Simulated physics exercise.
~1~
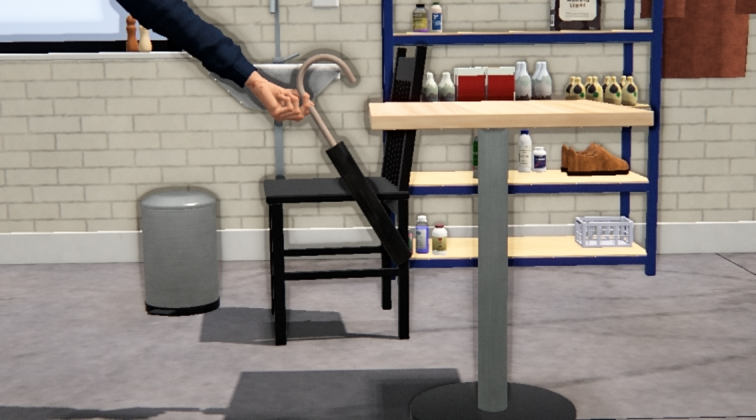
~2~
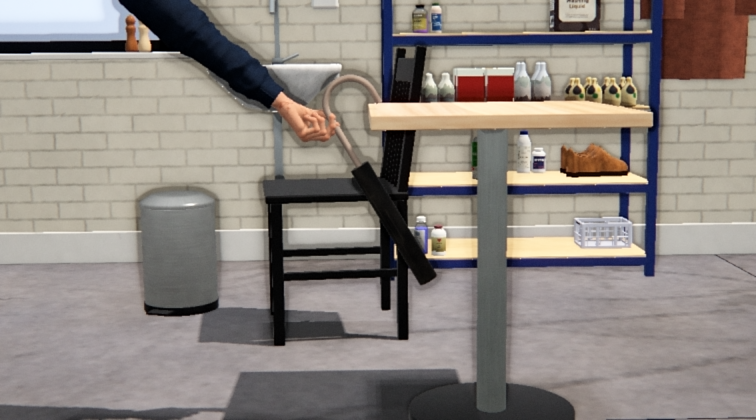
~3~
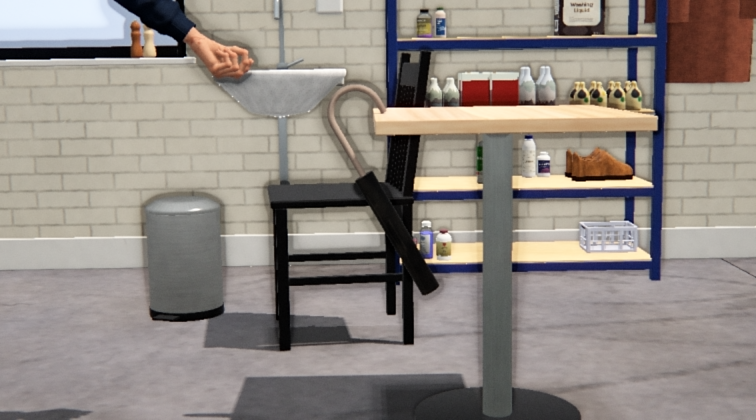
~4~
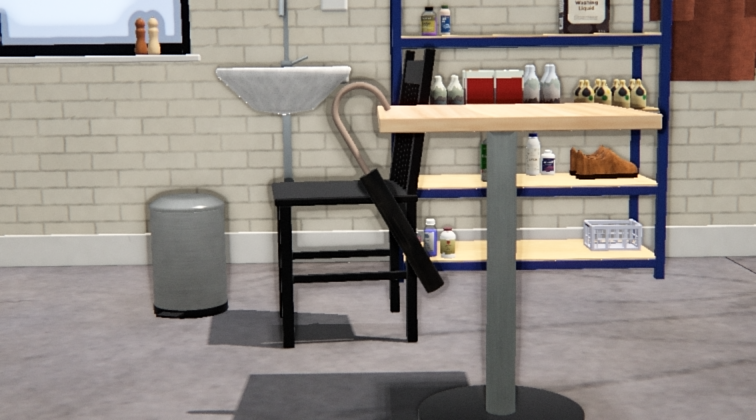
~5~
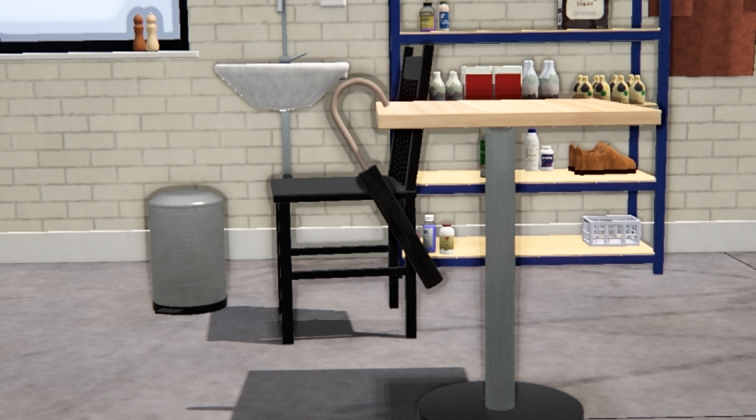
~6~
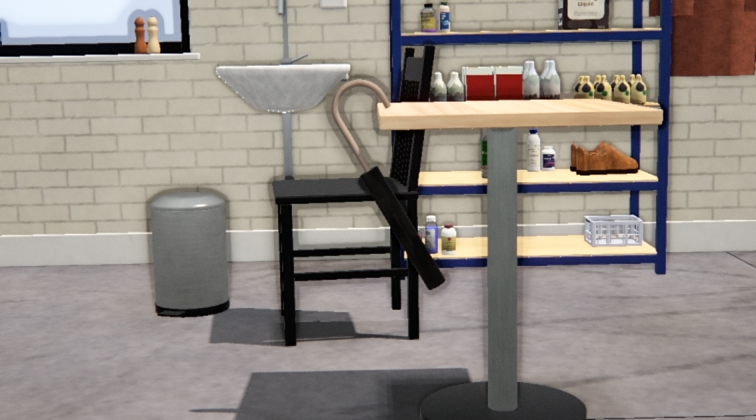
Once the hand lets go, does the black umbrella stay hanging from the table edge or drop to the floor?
It stays hanging from the table edge by its curved handle.
